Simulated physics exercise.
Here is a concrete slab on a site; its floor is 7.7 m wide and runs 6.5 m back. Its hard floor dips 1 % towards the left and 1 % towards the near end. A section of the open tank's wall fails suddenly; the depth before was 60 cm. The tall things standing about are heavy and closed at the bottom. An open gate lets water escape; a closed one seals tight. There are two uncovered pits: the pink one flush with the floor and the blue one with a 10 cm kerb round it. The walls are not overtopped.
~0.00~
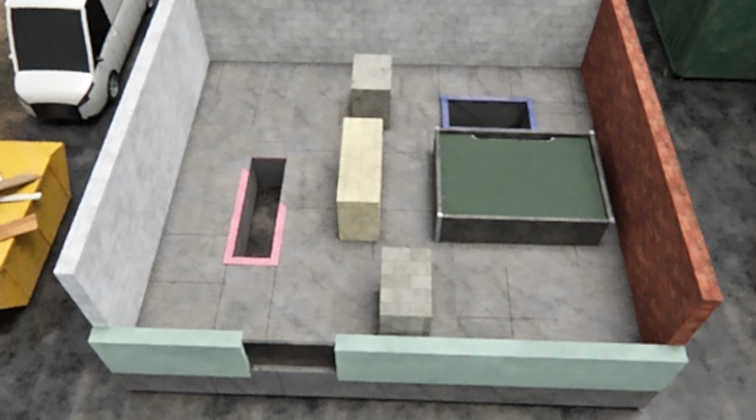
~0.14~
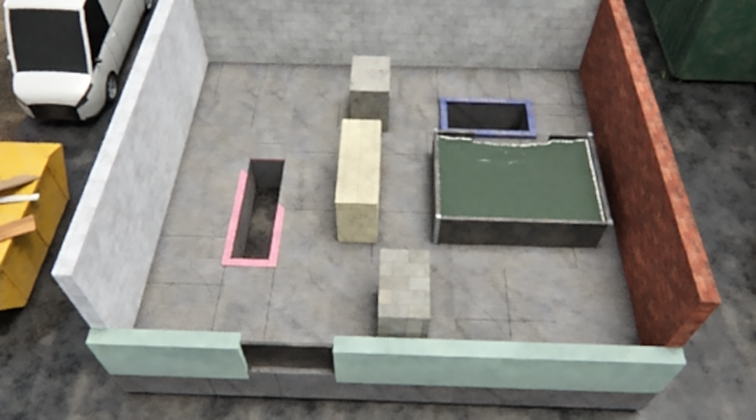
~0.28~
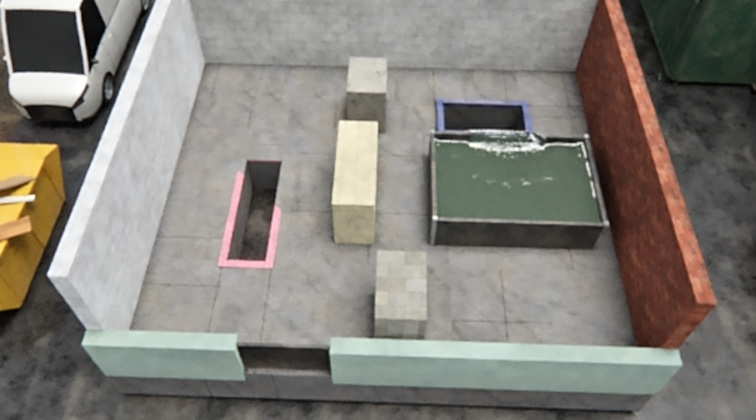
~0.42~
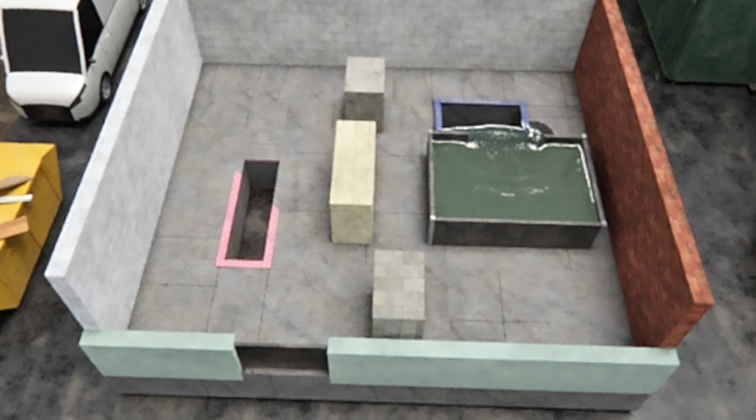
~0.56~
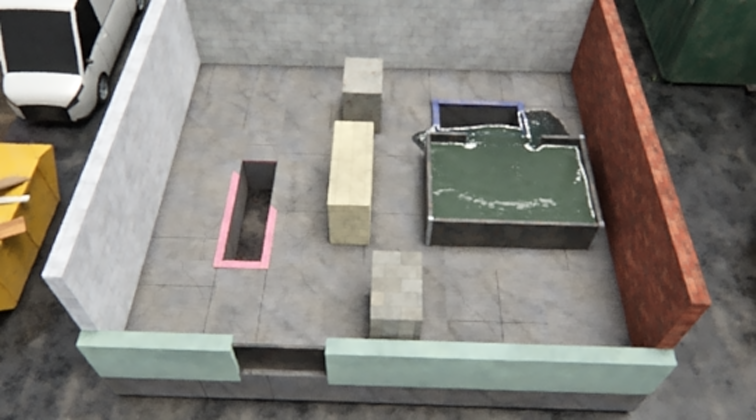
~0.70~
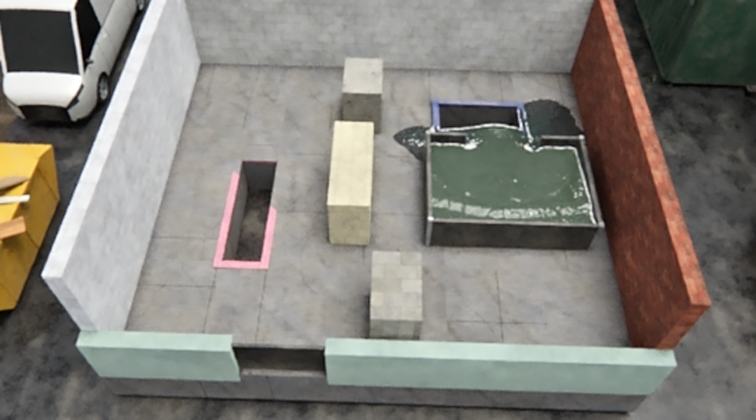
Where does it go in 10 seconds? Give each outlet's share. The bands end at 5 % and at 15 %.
The gateway takes not even 5 %; the pink pit takes under 5 %; the blue pit takes above 15 %.
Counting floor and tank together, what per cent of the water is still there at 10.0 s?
Some 58 per cent remains.
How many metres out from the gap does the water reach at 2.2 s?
Some 4.0 m out.
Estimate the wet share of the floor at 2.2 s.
Some 15 per cent of it.
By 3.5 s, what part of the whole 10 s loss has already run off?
Some 75 per cent by then.
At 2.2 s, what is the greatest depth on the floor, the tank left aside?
Roughly 34 cm.
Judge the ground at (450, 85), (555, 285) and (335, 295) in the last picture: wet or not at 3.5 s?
In that order: Under water, dry, not reached.
After 1.4 s water covers 10 % of the floor and is deepest (43 cm) near (494, 142); gone so far, the gateway 0 %, the pink pit 0 %, the blue pit 15 %.
After 2.2 s water covers 15 % of the floor and is deepest (34 cm) near (485, 142); gone so far, the gateway 0 %, the pink pit 0 %, the blue pit 24 %.
After 3.5 s water covers 30 % of the floor and is deepest (28 cm) near (494, 142); gone so far, the gateway 0 %, the pink pit 1 %, the blue pit 32 %.
After 6.0 s water covers 50 % of the floor and is deepest (18 cm) near (485, 142); gone so far, the gateway 0 %, the pink pit 2 %, the blue pit 38 %.
After 10.0 s water covers 70 % of the floor and is deepest (12 cm) near (476, 156); gone so far, the gateway 0 %, the pink pit 3 %, the blue pit 40 %.
